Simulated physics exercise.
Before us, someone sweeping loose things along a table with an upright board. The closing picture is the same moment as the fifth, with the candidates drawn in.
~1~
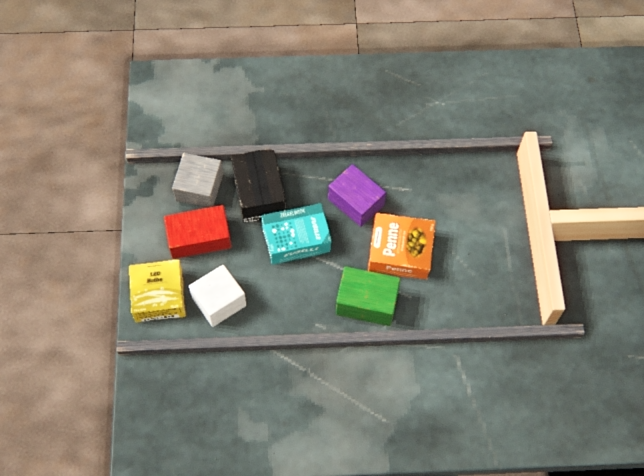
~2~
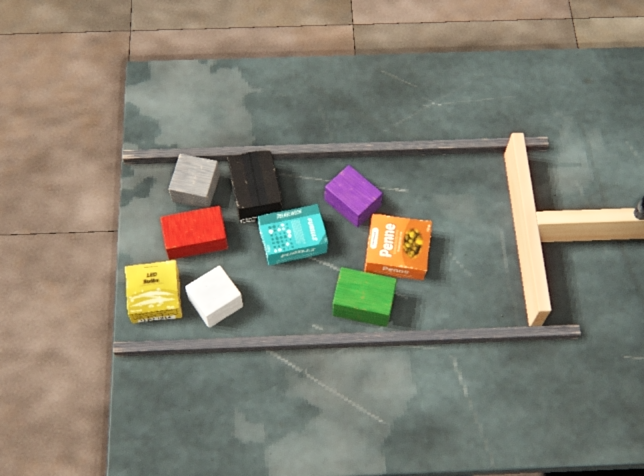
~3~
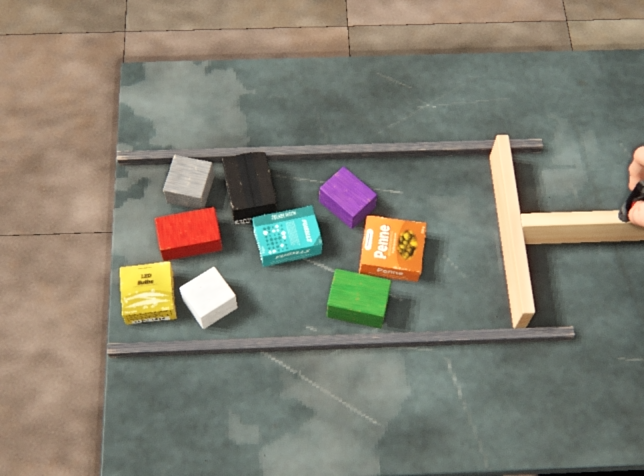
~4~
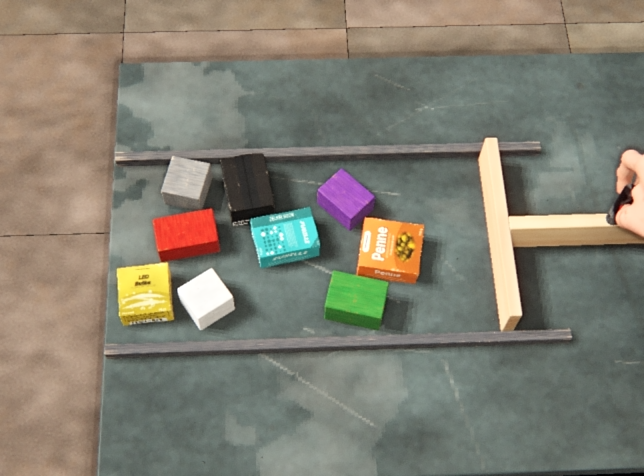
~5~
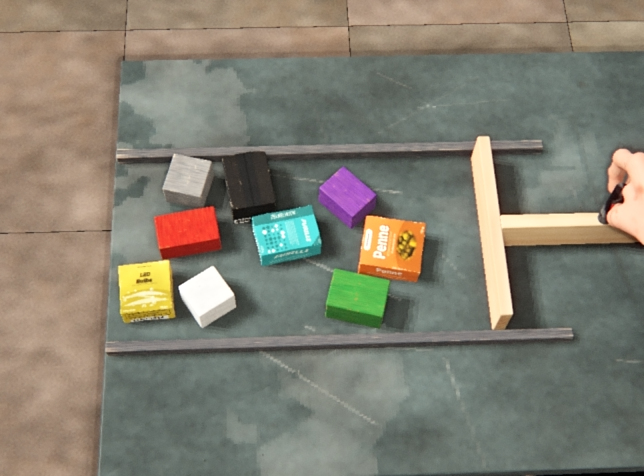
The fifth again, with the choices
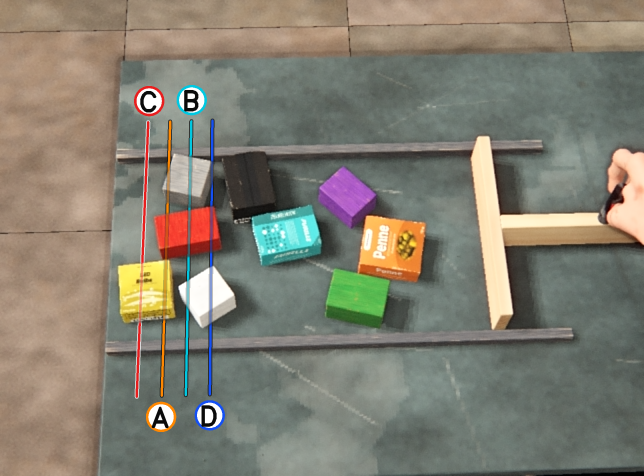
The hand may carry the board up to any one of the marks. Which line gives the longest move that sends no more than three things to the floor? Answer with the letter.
No fourth one falls up to D.
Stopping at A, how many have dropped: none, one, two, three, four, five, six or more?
By then, six or more.
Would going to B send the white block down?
By then, yes.
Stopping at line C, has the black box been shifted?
Yes.
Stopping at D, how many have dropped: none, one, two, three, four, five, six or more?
By then, three.
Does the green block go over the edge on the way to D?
No.
On the copy, A at (166, 250); B at (189, 249); C at (143, 250); D at (211, 248).
On D. First, board (394, 224); orange packet (356, 251); yellow box (147, 292).
Then, board (292, 227); red block (132, 234); grey block (184, 182).
Finally, board (214, 229); yellow box over the edge; grey block over the edge; three fallen.
By contrast, A drops six; B drops five; C drops six.
